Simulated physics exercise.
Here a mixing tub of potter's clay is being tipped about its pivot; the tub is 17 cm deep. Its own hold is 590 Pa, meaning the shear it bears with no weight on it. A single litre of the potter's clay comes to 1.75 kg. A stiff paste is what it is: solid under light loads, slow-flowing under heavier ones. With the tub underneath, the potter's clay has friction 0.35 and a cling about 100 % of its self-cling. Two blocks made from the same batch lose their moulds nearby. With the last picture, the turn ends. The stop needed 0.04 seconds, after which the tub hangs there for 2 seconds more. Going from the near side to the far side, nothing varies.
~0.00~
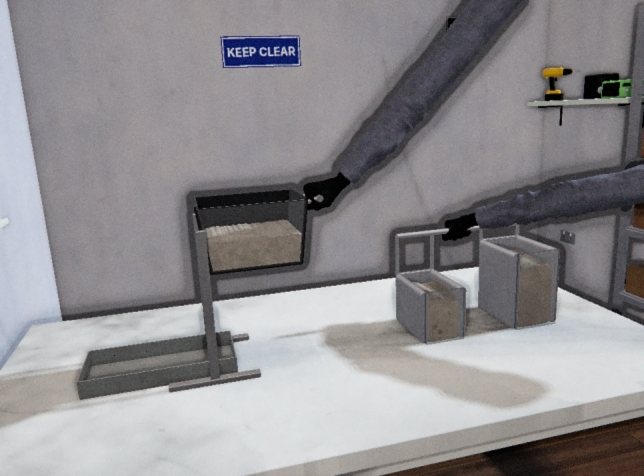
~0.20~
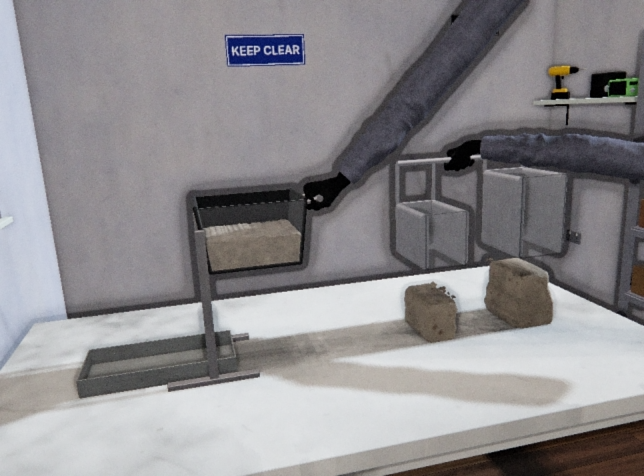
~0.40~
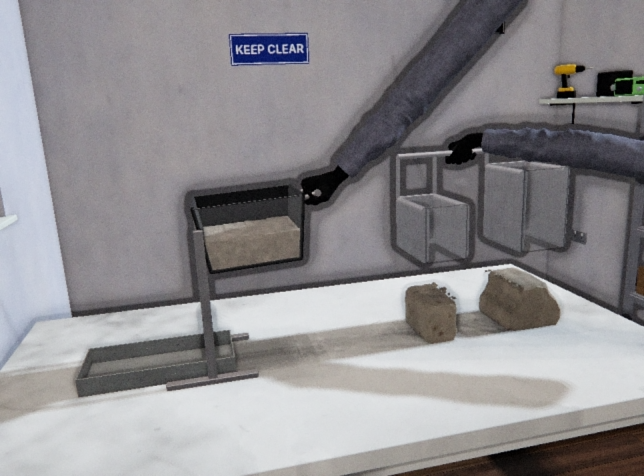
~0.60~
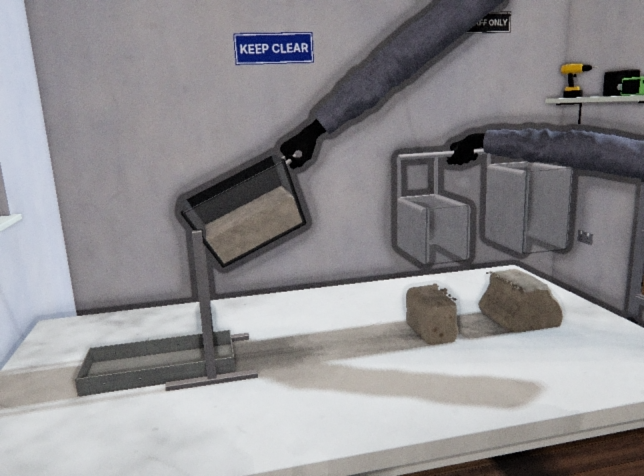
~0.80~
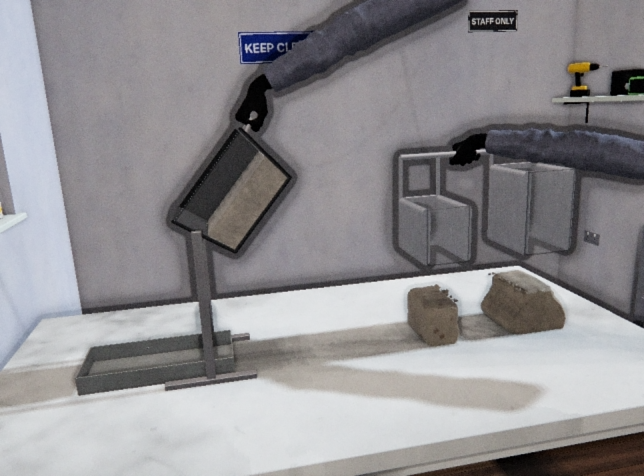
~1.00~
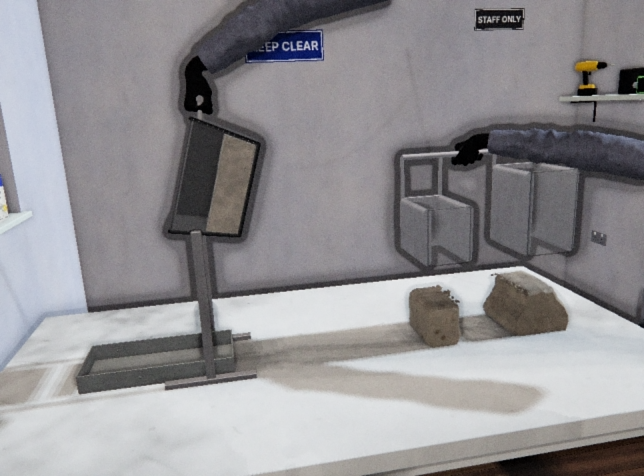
Two grey-sleeved arms with black gloves reach in from the right over a white table by a grey wall with a blue sign, seen from slightly above. The right one lifts pale open moulds off two brown clay blocks, the right block slumping lower. The other swings a dark tub of clay up and leftward on its post above a shallow tray, the clay staying inside, as the view drifts slightly.
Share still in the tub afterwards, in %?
100 %.
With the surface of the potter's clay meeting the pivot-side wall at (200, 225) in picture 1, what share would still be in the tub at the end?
It would be near 90 %.
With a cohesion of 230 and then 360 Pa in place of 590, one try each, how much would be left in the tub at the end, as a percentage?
First 80 %, second 95 %.
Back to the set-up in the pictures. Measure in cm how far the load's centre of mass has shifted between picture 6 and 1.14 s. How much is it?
Displacement noted: Approx. 2 cm... about that.
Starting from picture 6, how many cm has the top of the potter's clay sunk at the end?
About 5 cm.
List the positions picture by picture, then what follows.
Handle-side rim at (305, 199), tilt 0 degrees; crest of the potter's clay at (249, 239); block heights 13 cm, 20 cm (left to right), in the first frame.
Handle-side rim at (304, 199), tilt 0 degrees; crest of the potter's clay at (248, 238); block heights 13 cm, 18 cm (left to right), in the second frame.
Handle-side rim at (301, 194), tilt 3 degrees; crest of the potter's clay at (300, 229); block heights 13 cm, 15 cm (left to right), in the third frame.
Handle-side rim at (281, 161), tilt 23 degrees; crest of the potter's clay at (293, 197); block heights 13 cm, 15 cm (left to right), in the fourth frame.
Handle-side rim at (239, 131), tilt 50 degrees; crest of the potter's clay at (266, 159); block heights 13 cm, 15 cm (left to right), in the fifth frame.
Handle-side rim at (190, 121), tilt 74 degrees; crest of the potter's clay at (225, 137); block heights 13 cm, 15 cm (left to right), in the sixth frame.
After 1.14 s, the tub is at 74 degrees and holds 100 %.
After 1.31 s, the tub is at 74 degrees and holds 100 %.
After 1.48 s, the tub is at 74 degrees and holds 100 %.
After 1.65 s, the tub is at 74 degrees and holds 100 %.
After 3.00 s, the tub is at 74 degrees and holds 100 %.
